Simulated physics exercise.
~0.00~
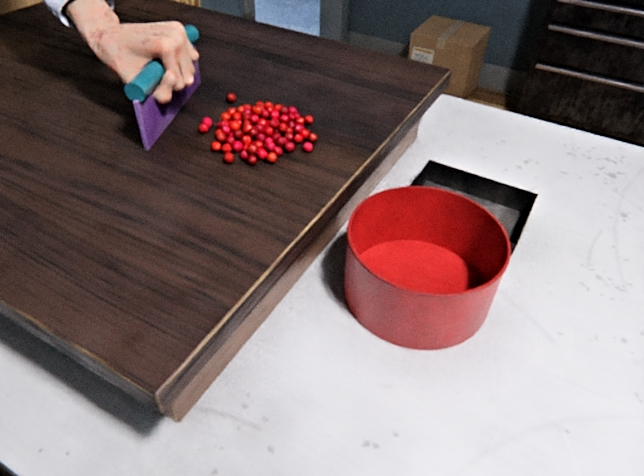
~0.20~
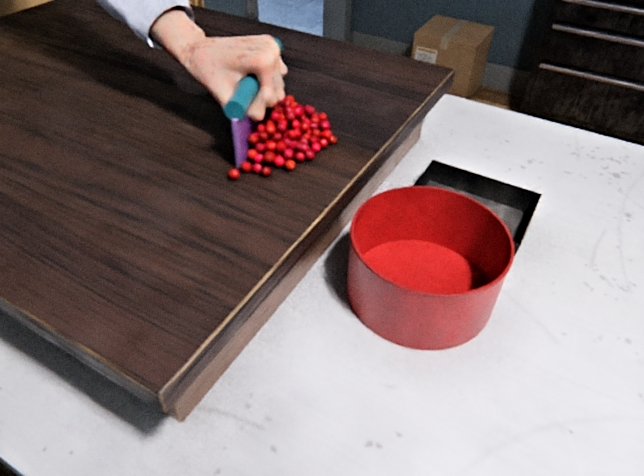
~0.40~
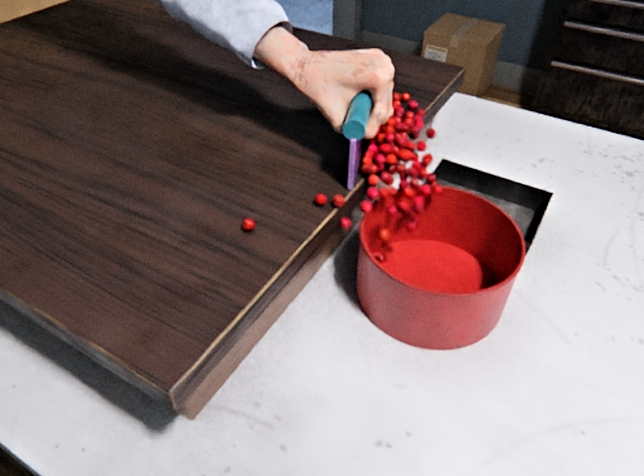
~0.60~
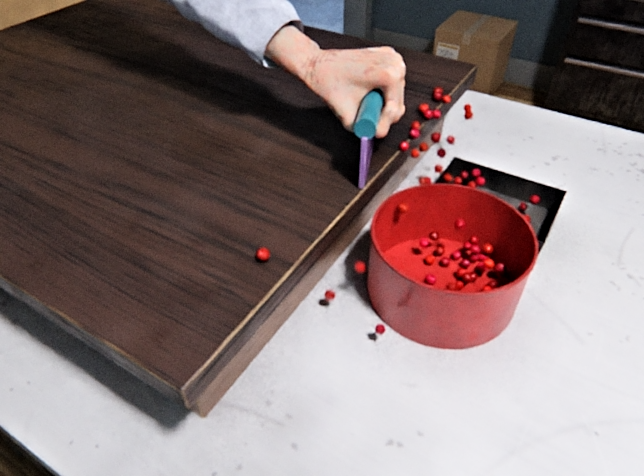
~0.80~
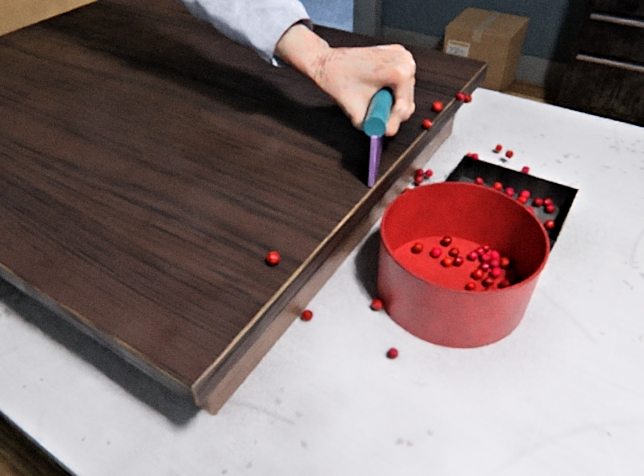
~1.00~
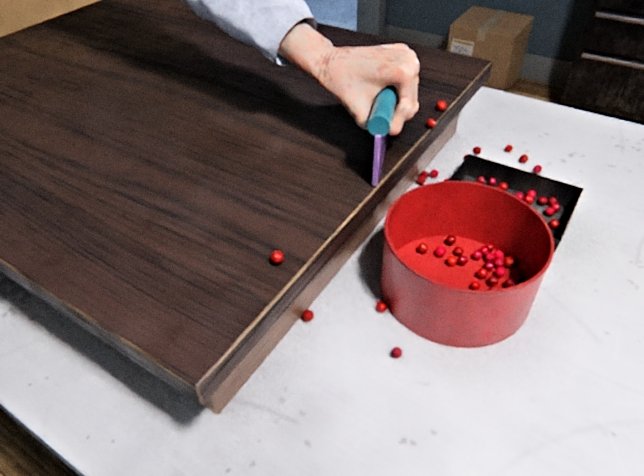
A hand used a scraper to sweep a cluster of red berries rightward across a dark wooden board and over its edge. Some tumbled into the red pot, others landed in the black tin or scattered on the white table, and a few stayed on the board.
